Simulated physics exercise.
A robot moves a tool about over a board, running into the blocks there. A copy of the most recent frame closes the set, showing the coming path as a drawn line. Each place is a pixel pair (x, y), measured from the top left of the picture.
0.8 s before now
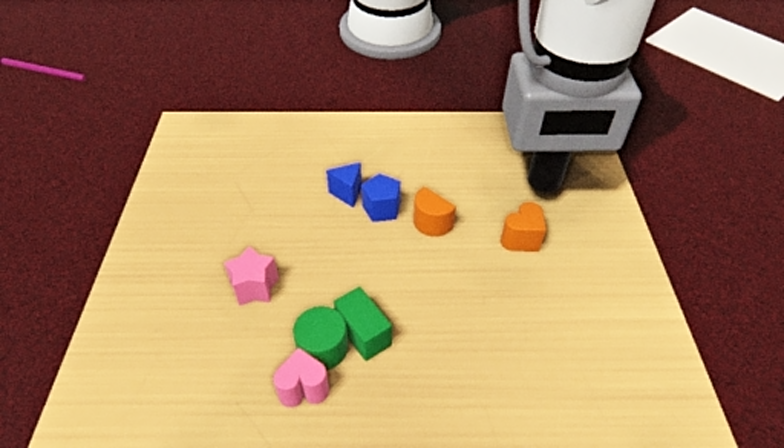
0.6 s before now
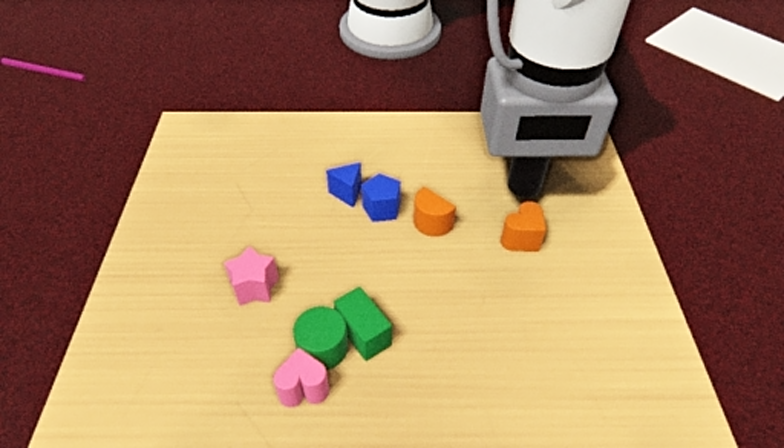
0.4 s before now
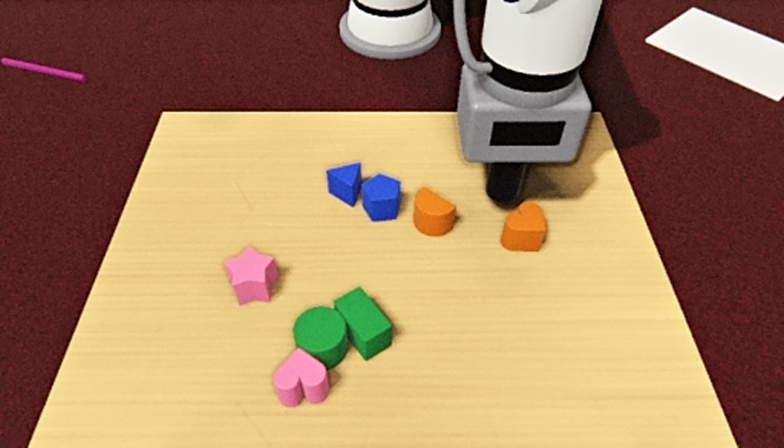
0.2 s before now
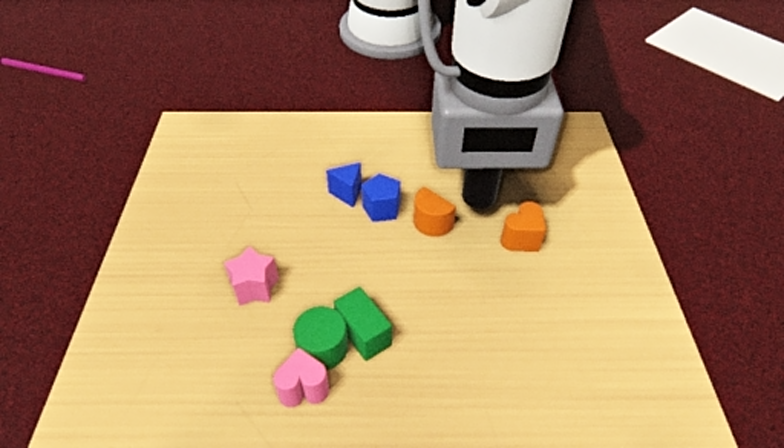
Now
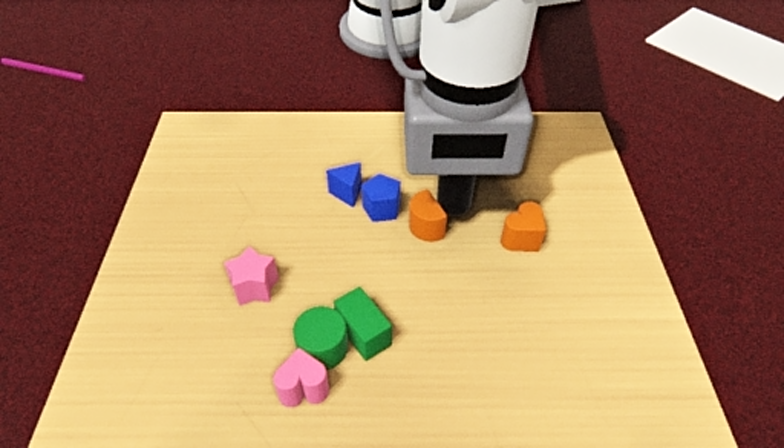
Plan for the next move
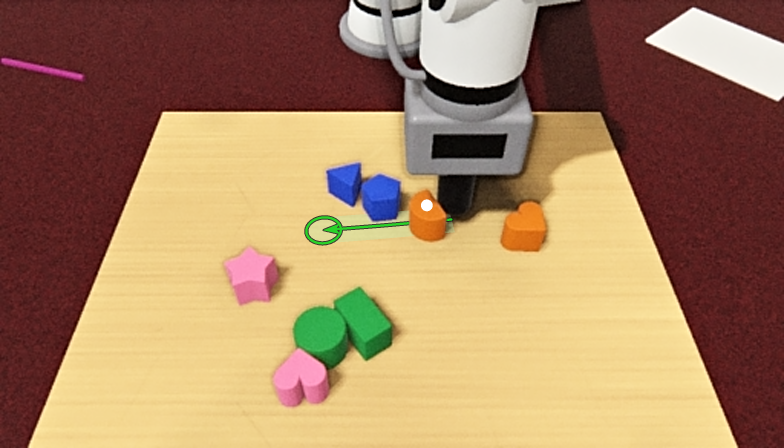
The video shows a robot arm moving its dark tool leftward across a wooden board of coloured blocks, passing behind an orange heart and then nudging an orange half-round block slightly left, while the other blocks stay still.
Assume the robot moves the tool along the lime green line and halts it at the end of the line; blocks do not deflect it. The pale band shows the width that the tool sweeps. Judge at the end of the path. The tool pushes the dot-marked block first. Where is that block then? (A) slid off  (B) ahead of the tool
Choice A: Slid off.
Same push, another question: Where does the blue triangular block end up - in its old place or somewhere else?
When the path is over, the blue triangular block has left its spot.
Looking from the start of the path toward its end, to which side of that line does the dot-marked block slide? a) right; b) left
(b)
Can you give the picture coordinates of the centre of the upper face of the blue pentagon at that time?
Answer: (351, 180).
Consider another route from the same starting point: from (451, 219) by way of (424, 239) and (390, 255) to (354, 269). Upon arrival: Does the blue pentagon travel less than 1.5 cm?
Answer: Yes.
The drawn path runs straight from (451, 219) to (324, 230); the dot is on the orange half-round block.
The first path, step by step. One third of the way, tool at (409, 208); blue pentagon at (374, 186), turned 30° clockwise; orange half-round block at (388, 217), turned 15° anticlockwise.
Two thirds of the way, tool at (365, 211); blue triangular block at (334, 167), turned 25° clockwise; blue pentagon at (354, 181), turned 65° clockwise; orange half-round block at (363, 228), turned 65° anticlockwise.
At the end, tool at (322, 215); blue triangular block at (333, 166), turned 35° clockwise; blue pentagon at (351, 180), turned 70° clockwise; orange half-round block at (362, 228), turned 70° anticlockwise; orange heart not moved.
